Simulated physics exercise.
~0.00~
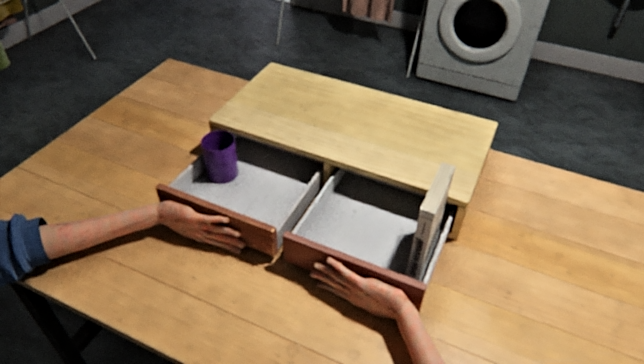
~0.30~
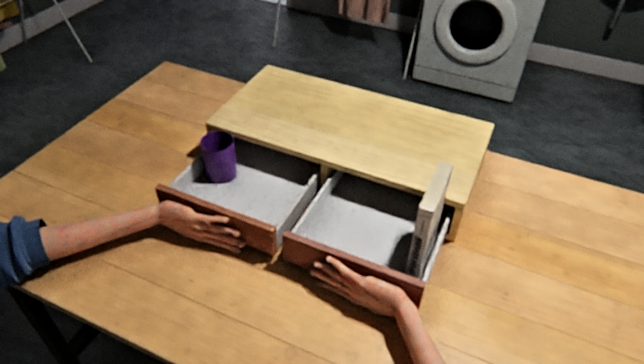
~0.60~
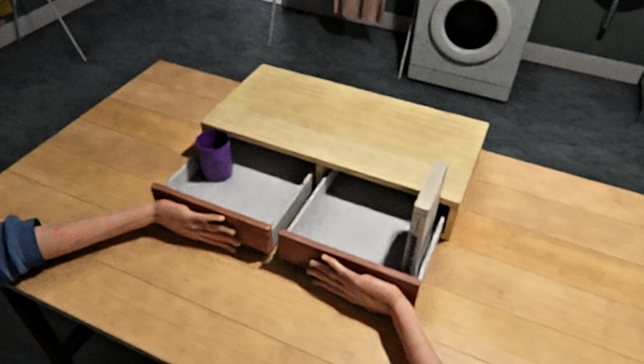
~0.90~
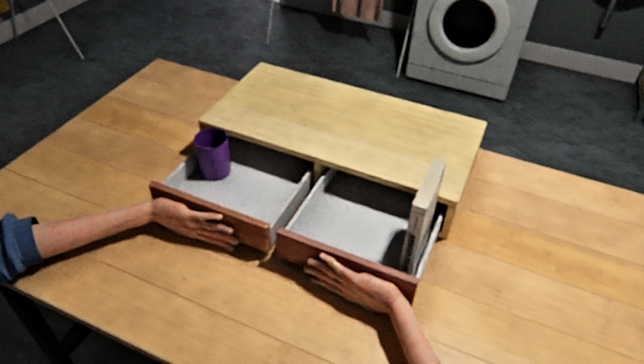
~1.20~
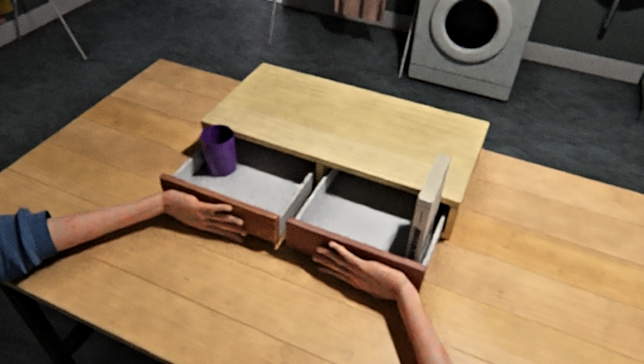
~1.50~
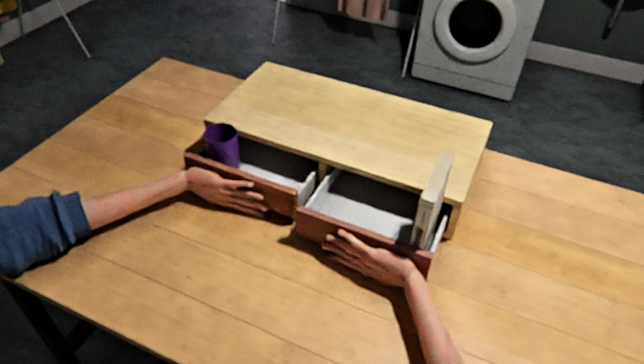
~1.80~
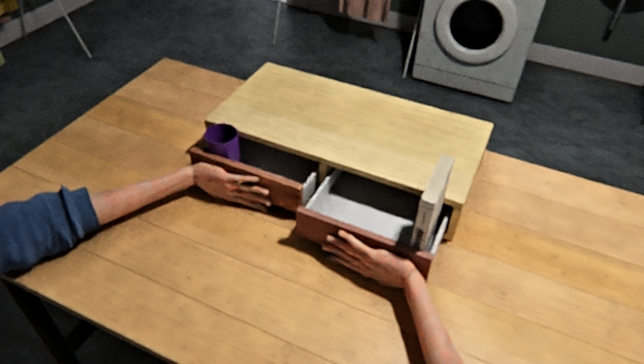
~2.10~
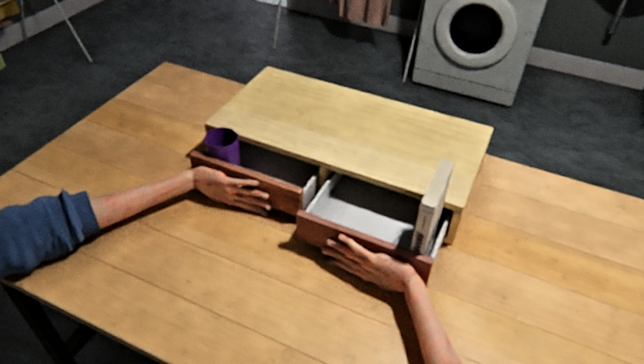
Two open drawers of a low wooden cabinet, seen from above on a plank table in a dim room with a white washing machine behind, have a hand resting against each reddish-brown front. A purple beaker stands upright at the left drawer, and a pale book stands on end at the far side of the right one. The hands hold still at first while the view sways slightly. Then they push both drawers inward together, and the gaps shrink. Both drawers jam partway in, the right one showing more of its interior, with the beaker and book still upright.
